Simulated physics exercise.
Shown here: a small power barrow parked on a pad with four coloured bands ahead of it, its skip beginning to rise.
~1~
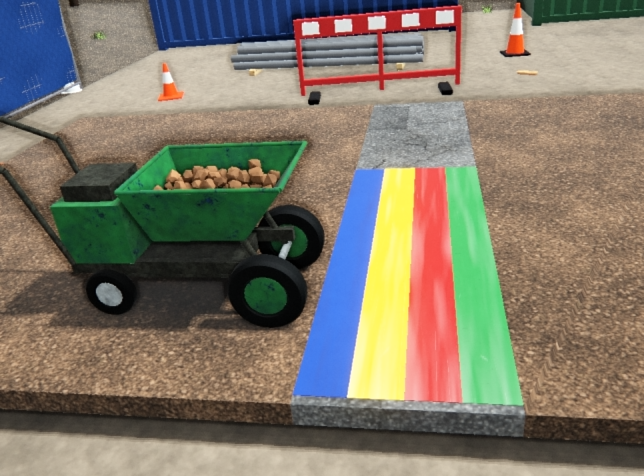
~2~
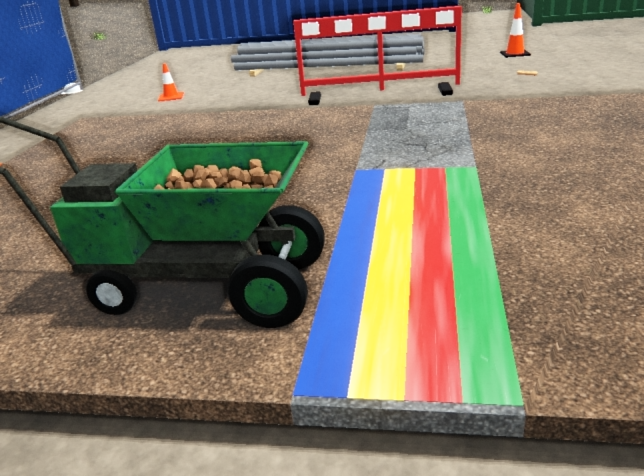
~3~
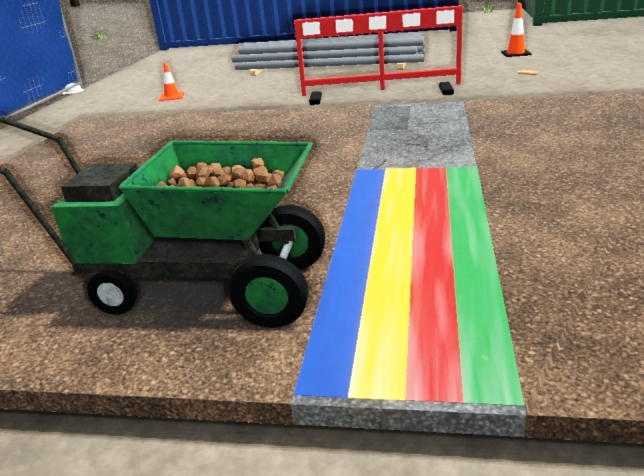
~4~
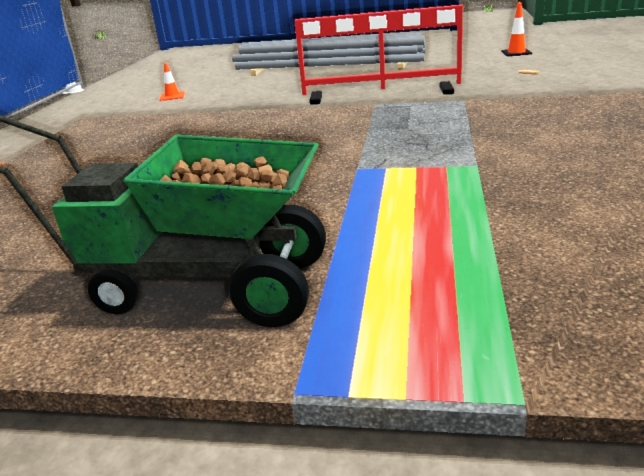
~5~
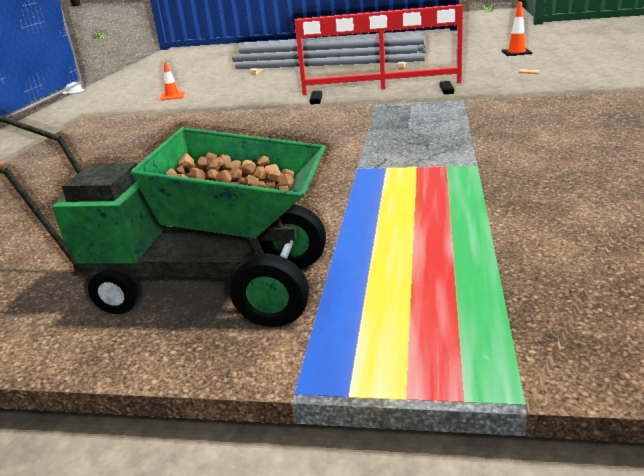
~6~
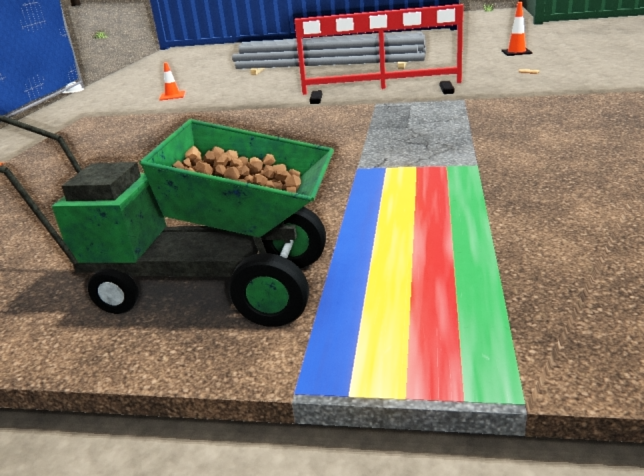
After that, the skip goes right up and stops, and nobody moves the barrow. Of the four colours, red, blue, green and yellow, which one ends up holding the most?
The red one holds the most.
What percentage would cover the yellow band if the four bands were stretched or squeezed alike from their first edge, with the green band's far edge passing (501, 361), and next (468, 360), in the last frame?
About 10 % and 0 %.
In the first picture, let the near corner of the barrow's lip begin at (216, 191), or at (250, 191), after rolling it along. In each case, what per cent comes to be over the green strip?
That would be roughly 10 in a hundred and then roughly 20 in a hundred.
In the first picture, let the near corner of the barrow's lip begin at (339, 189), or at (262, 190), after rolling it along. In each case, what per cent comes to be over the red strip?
Around 10 % the first time and around 40 % the second.
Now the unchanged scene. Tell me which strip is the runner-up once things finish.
Number two is that green strip.
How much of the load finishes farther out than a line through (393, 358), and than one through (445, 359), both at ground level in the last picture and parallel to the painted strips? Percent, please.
About 90 % and 60 %.
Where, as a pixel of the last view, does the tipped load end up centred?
Centre at rest: Close to (449, 290).
Shortly afterwards, skip tipped steeply; the whole lot in the skip.
Next, skip tipped right over; the bulk in the skip; a little over the yellow strip; a little over the red strip.
Some moments later, skip tipped right over; a little in the skip; a little over the yellow strip; near a third over the red strip; near a quarter over the green strip; a little off the paint.
In the end, skip tipped right over; only a few in the skip; none at all over the blue strip; near a quarter over the yellow strip; near a third over the red strip; near a quarter over the green strip; near a quarter off the paint.
